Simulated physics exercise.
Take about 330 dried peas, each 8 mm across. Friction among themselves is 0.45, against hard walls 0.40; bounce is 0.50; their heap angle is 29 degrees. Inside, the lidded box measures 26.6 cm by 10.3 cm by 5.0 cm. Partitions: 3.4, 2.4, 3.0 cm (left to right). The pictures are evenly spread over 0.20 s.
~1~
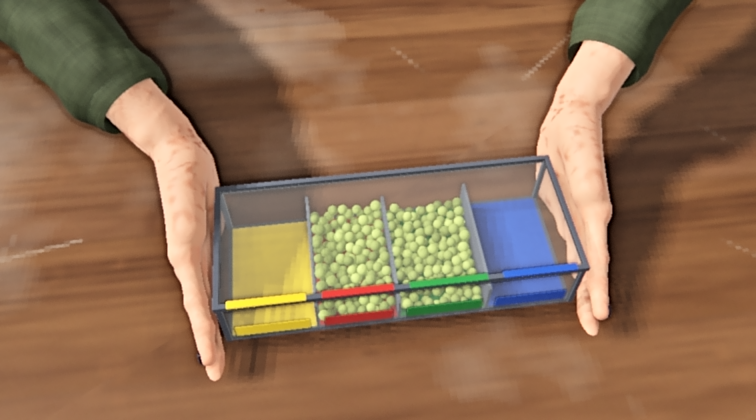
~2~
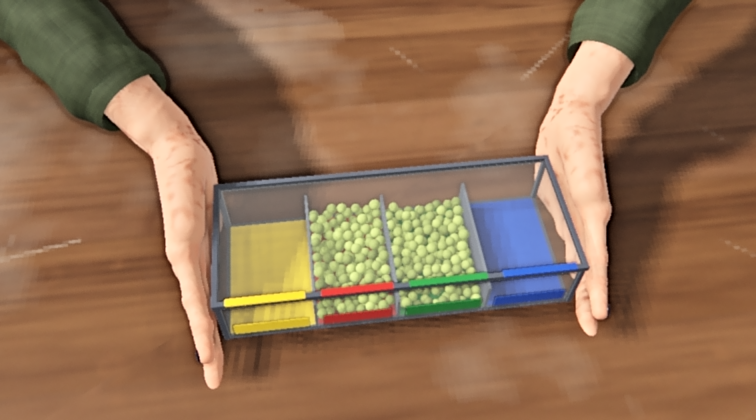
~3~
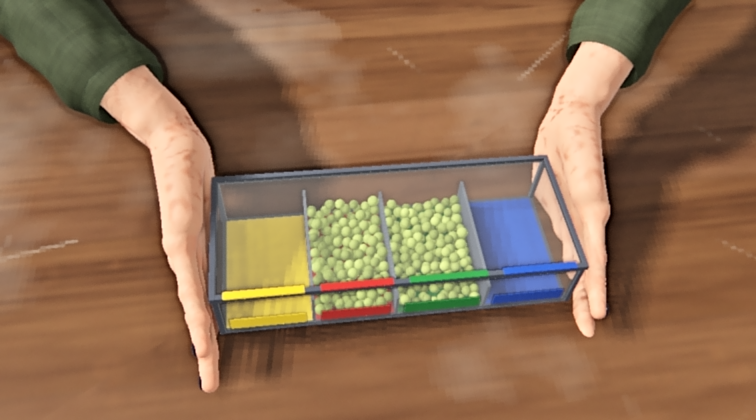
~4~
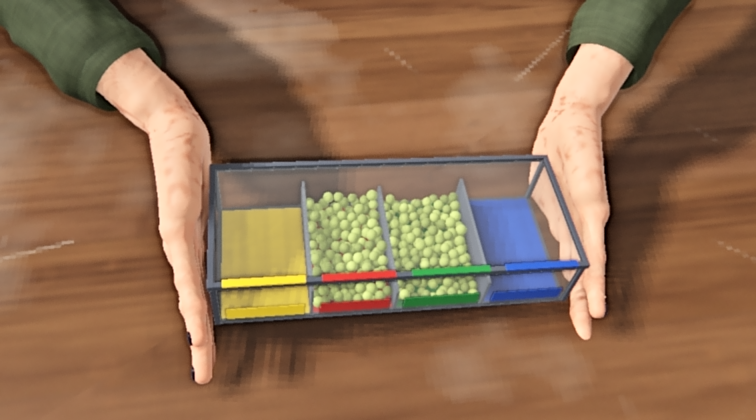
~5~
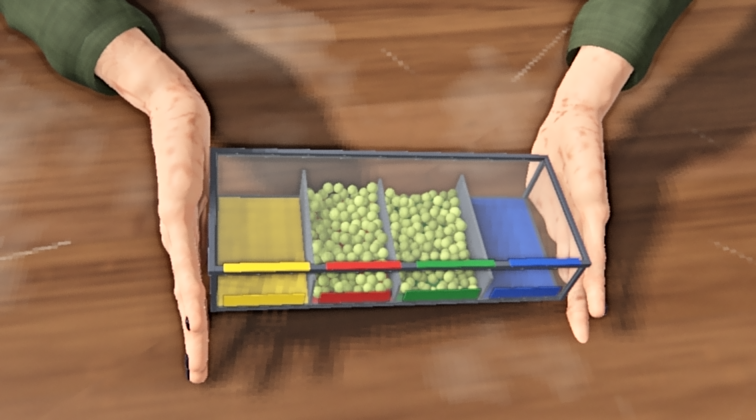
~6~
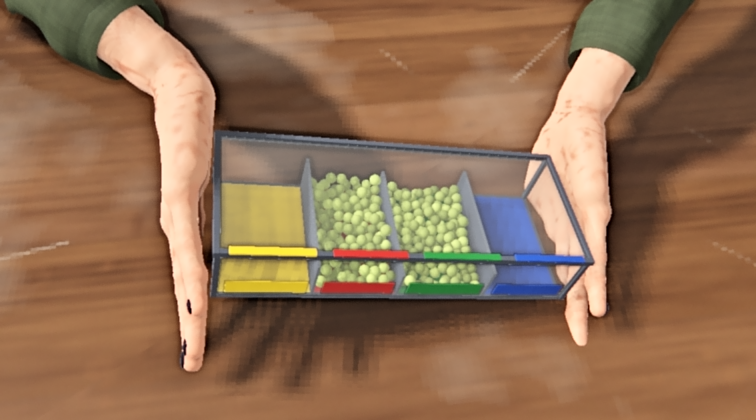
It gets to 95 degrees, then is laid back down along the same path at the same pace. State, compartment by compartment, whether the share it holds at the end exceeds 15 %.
Red: Does not exceed; blue: Exceeds; green: Exceeds; yellow: Does not exceed.
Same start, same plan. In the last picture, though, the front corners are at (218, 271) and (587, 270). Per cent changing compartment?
My guess is close to 70 per cent.
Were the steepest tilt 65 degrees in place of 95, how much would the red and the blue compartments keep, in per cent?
Red 40; blue 10.
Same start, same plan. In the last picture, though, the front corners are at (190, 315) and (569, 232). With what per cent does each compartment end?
Per cent at the end: Red 65; blue 0; green 5; yellow 30.
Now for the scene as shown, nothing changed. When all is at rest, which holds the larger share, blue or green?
Blue.
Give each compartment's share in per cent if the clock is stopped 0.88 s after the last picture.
Shares - red: 30; blue: 15; green: 50; yellow: 0.
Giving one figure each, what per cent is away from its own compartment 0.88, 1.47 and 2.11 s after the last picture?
Taking the three times in turn, it reads 25, 75 and 75.
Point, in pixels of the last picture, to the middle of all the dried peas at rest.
After settling, the middle sits near (493, 232).
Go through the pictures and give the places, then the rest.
Box tilt 0 degrees, front corners at (219, 306) and (583, 266); red 50 %, green 50 %, in the first picture.
Box tilt 1 degrees, front corners at (218, 304) and (582, 265), in the second picture.
Box tilt 3 degrees, front corners at (215, 297) and (582, 264), in the third picture.
Box tilt 6 degrees, front corners at (214, 284) and (583, 263), lowest corner right back, in the fourth picture.
Box tilt 10 degrees, front corners at (215, 268) and (585, 262), lowest corner right back, in the fifth picture.
Box tilt 13 degrees, front corners at (220, 250) and (588, 260), lowest corner right back; red 50 %, green 50 %, in the sixth picture.
Then, 0.88 s after the last picture, tilt 95 degrees; red 30 %, blue 15 %, green 50 %.
Then, 1.47 s after the last picture, tilt 42 degrees; blue 70 %, green 25 %.
Then, 2.11 s after the last picture, tilt 0 degrees; blue 70 %, green 25 %.
In the end, red 0 %, blue 70 %, green 25 %, yellow 0 %.
